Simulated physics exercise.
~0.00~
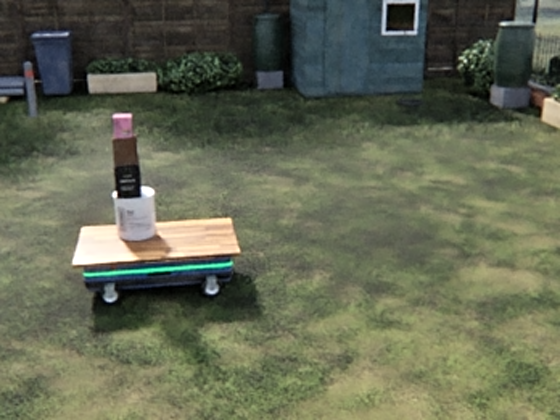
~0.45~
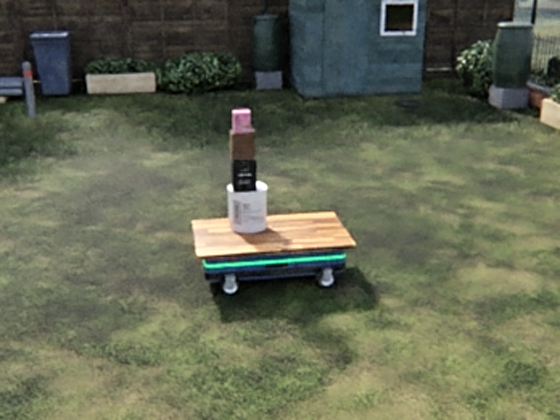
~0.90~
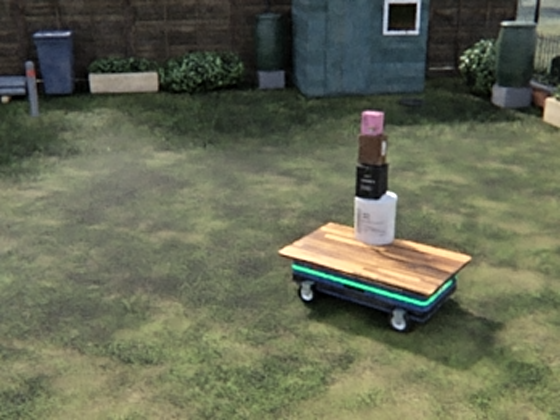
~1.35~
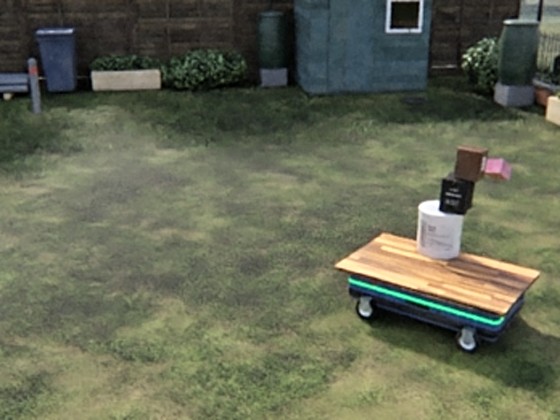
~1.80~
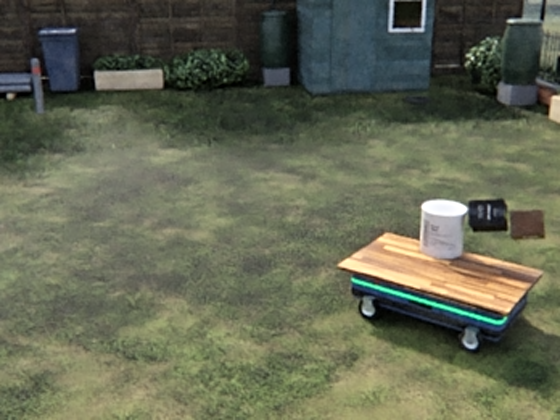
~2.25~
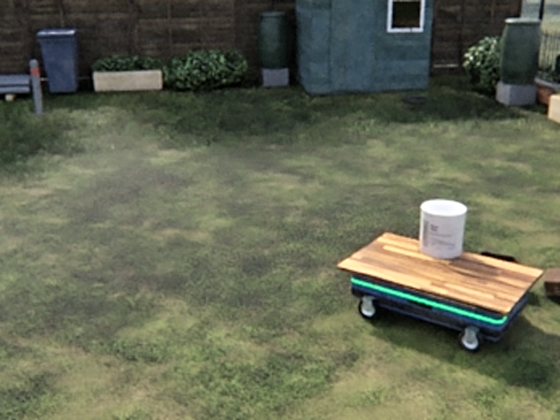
The video shows a flat wheeled cart carrying a white pail stacked with black, brown and pink boxes rightward across a lawn. It turns toward the viewer and stops as the boxes topple off the right side, leaving only the pail upright on the deck.
